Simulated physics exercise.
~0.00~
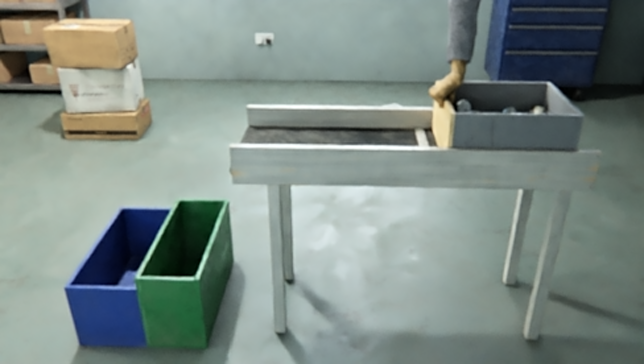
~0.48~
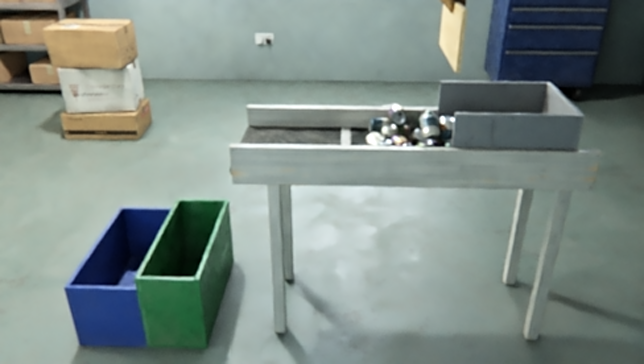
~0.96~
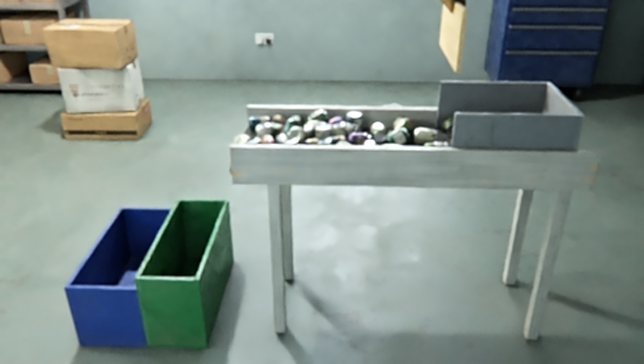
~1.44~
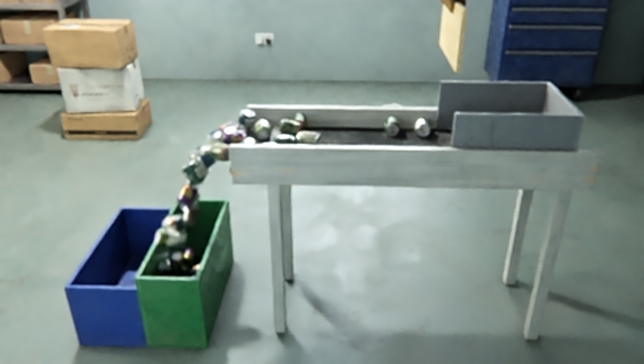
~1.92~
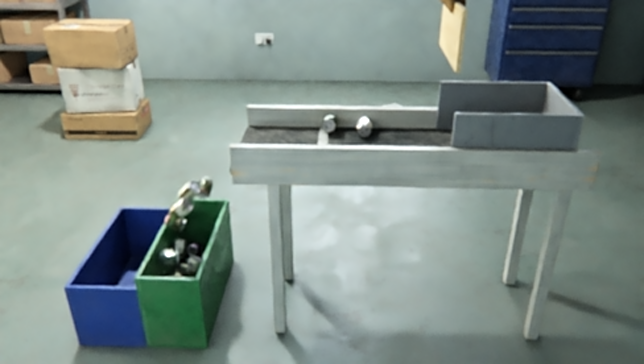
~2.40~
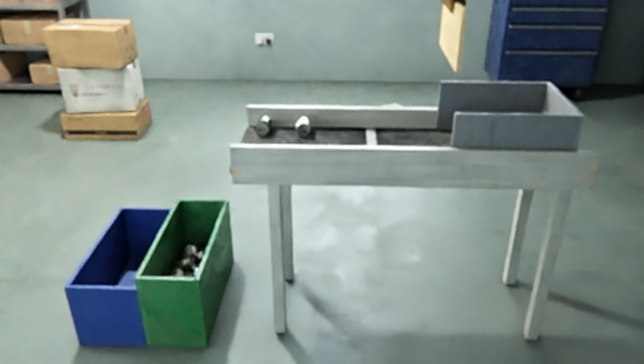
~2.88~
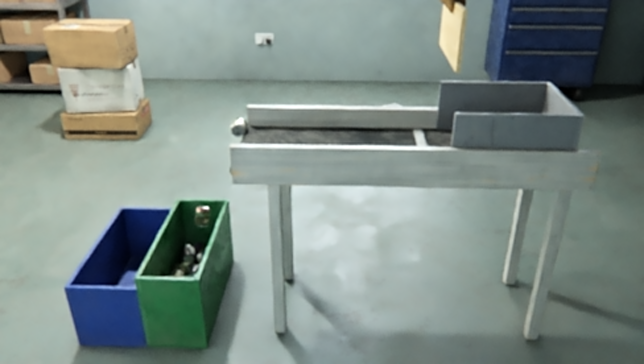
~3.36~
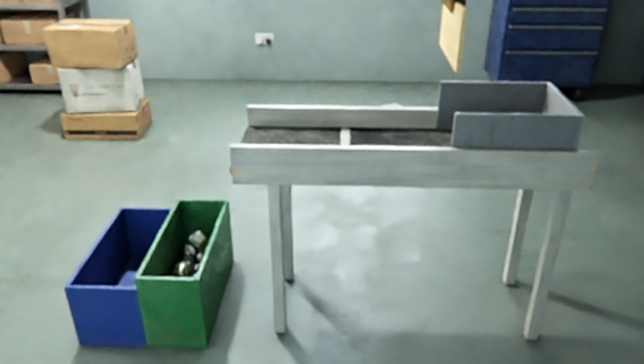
At the start, a gloved hand holds a wooden gate against the open side of a grey pen of small rounded cans, on a raised belt above a green tote and a blue bin. The gate lifts away, and the cans spill left onto the dark belt. They spread along it in a crowded, tumbling line. Soon they pour off the left end in a curving stream into the green tote. Two stragglers ride along behind and drop off last. Finally the belt and pen look empty, with the cans resting in the green tote and none landing in the blue bin.
